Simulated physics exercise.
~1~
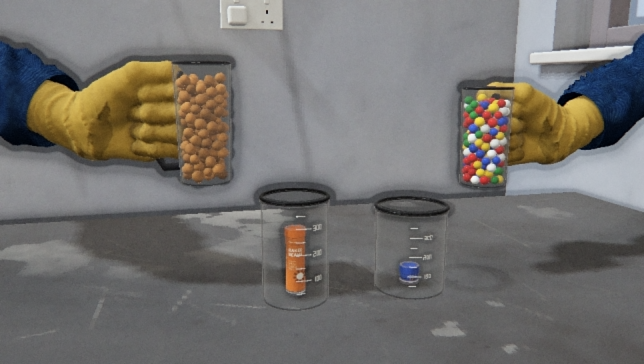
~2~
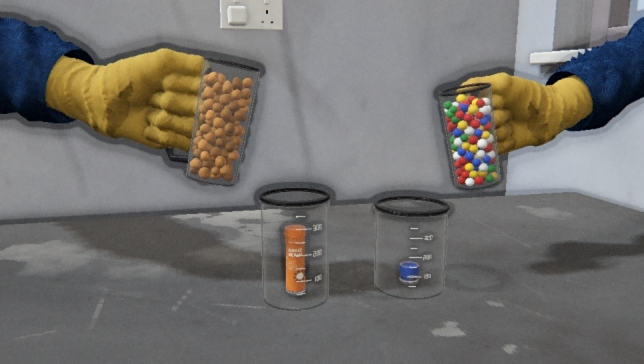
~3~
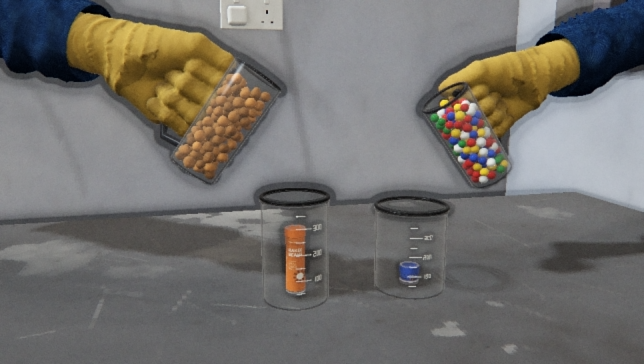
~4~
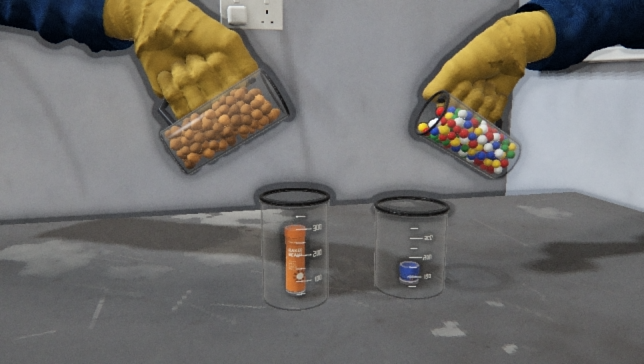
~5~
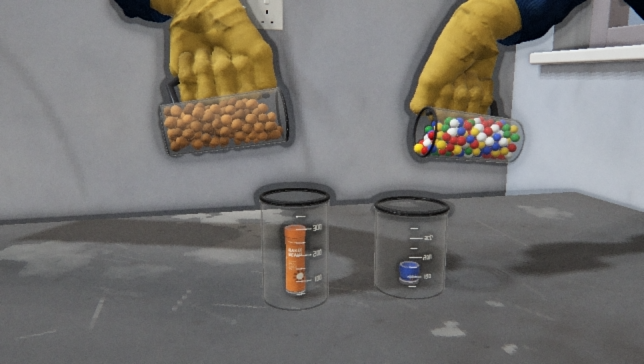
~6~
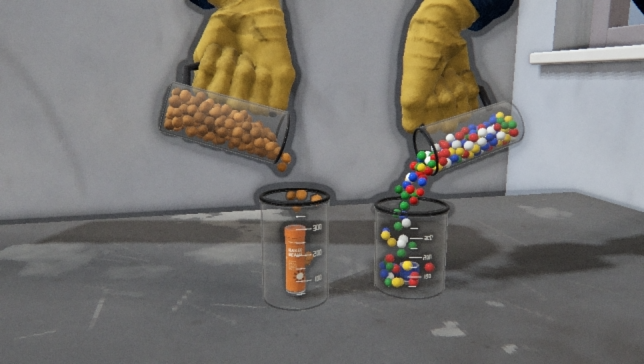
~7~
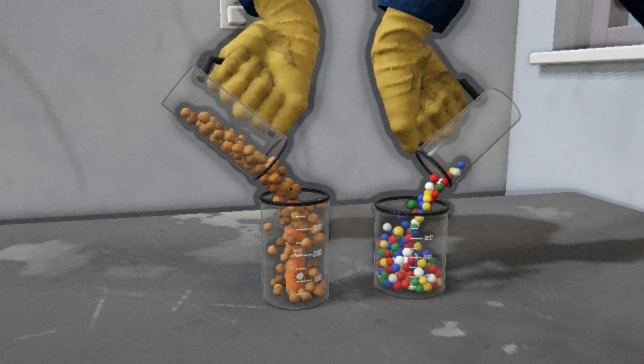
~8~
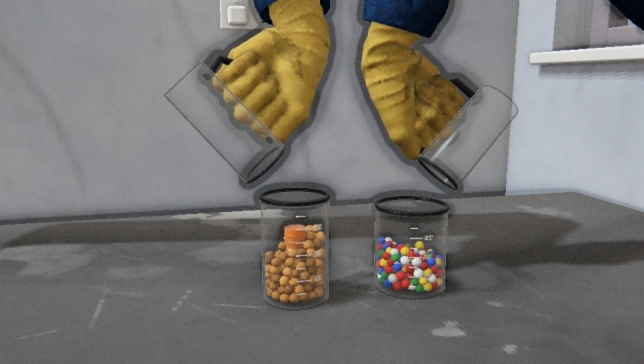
At the start, two yellow-gloved hands hold up clear cups, the left one full of orange-brown balls and the right one full of multicoloured balls, above two see-through beakers on a grey surface. A tall orange cylinder stands in the left beaker and a short blue object in the right. The hands tip the cups inward until they lie on their sides. The multicoloured balls spill heavily while the brown ones are only beginning to fall. Both cups then tilt further and empty completely. Finally, the orange top still shows above the brown balls, while the blue object is buried.
